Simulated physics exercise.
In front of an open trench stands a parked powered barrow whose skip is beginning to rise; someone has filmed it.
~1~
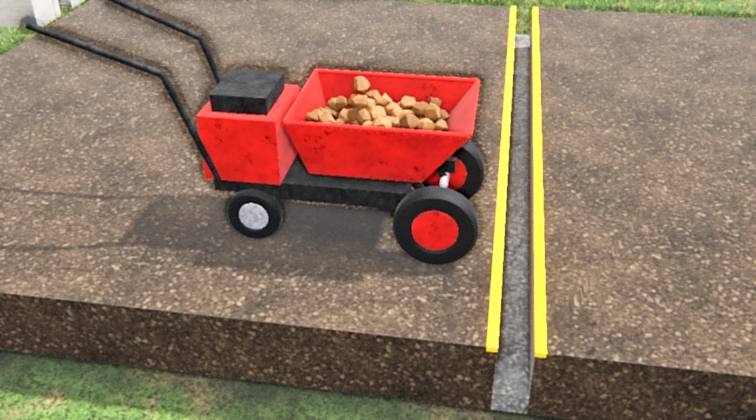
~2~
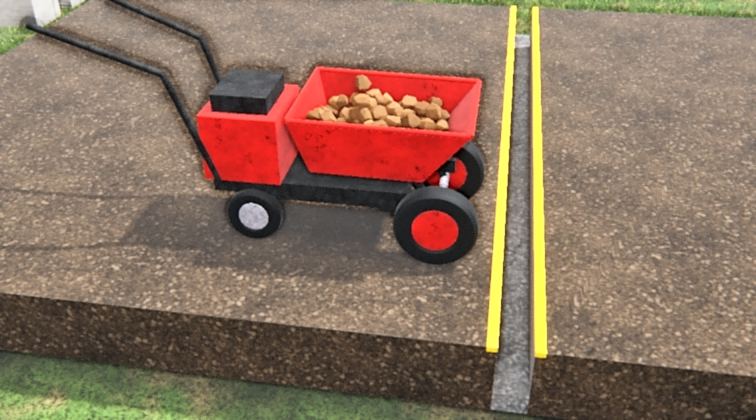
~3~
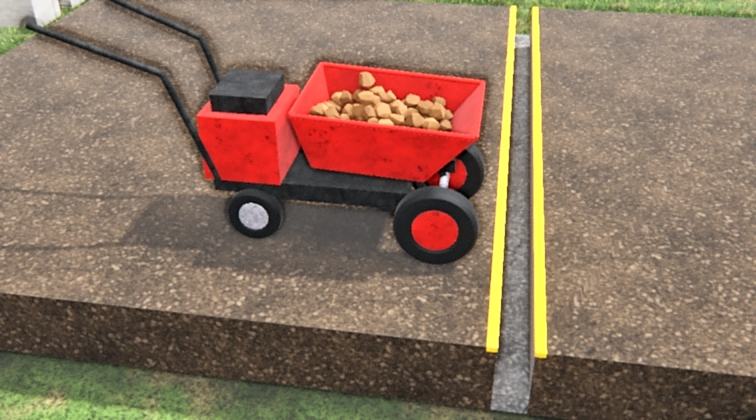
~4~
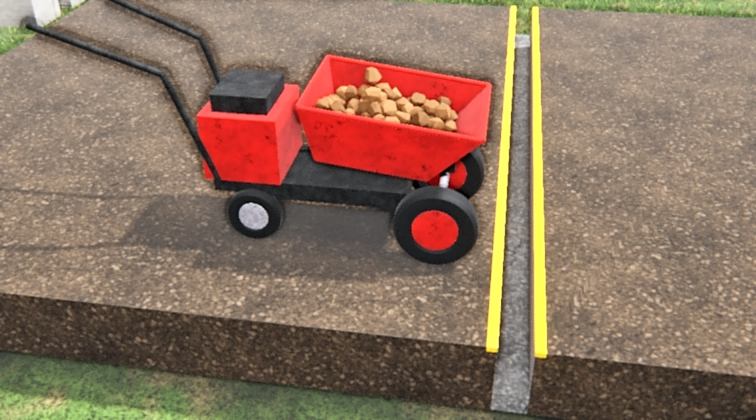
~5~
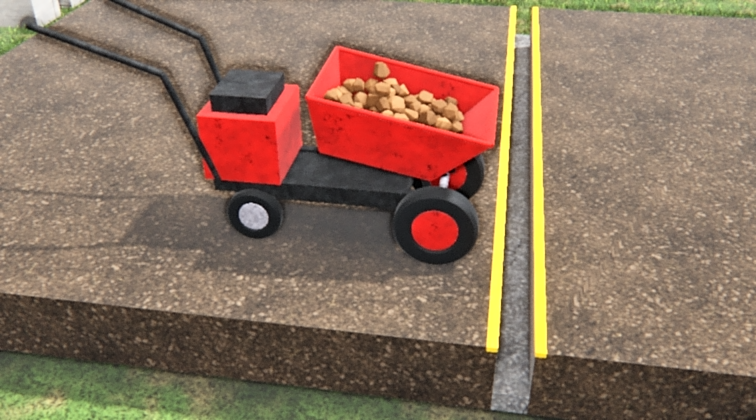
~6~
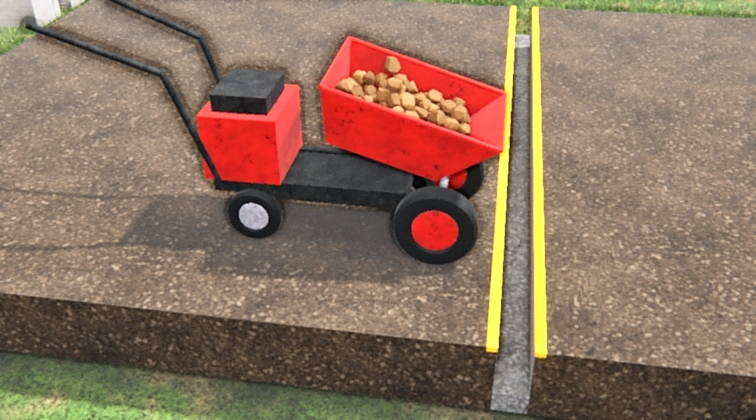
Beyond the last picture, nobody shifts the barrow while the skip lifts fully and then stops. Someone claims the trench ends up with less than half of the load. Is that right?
The load ends chiefly outside the trench.
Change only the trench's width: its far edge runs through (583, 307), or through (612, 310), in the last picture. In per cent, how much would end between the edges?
Well, it'd be something like 50 per cent the first time and 90 per cent the second.
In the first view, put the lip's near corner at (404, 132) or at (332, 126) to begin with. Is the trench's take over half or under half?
In turn: Above a half; not half.
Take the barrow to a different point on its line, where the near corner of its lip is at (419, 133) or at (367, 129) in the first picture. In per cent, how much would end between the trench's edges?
60 %, then 50 %.
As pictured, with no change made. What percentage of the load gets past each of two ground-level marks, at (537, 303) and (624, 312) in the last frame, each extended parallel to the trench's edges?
Around 90 in a hundred for the first, 30 in a hundred for the second.
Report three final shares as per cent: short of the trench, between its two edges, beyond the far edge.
Roughly short 0 per cent, between 5 per cent, beyond 95 per cent.
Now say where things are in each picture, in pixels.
The first frame shows lip of the skip at (469, 136), level; top of the load at (378, 115), clay clods; first edge of the trench at (495, 298); far edge at (540, 302), the trench under half as wide as the skip, and about as deep as wide.
The second frame shows lip of the skip at (471, 137), level; top of the load at (366, 115).
The third frame shows lip of the skip at (475, 138), tipped barely; top of the load at (370, 113).
The fourth frame shows lip of the skip at (482, 141), tipped a little; top of the load at (366, 106).
The fifth frame shows lip of the skip at (491, 145), tipped a little; top of the load at (374, 101).
The sixth frame shows lip of the skip at (501, 151), tipped clearly; top of the load at (367, 102); first edge of the trench at (495, 298); far edge at (540, 302).
Soon, skip tipped steeply; all in the skip.
A while on, skip tipped steeply; nearly all in the skip; a small part beyond it; a stray few falling.
Towards the end, skip tipped right over; a small part in the skip; most beyond it.
Finally, skip tipped right over; a small part in or heaped over the trench; nearly all beyond it.
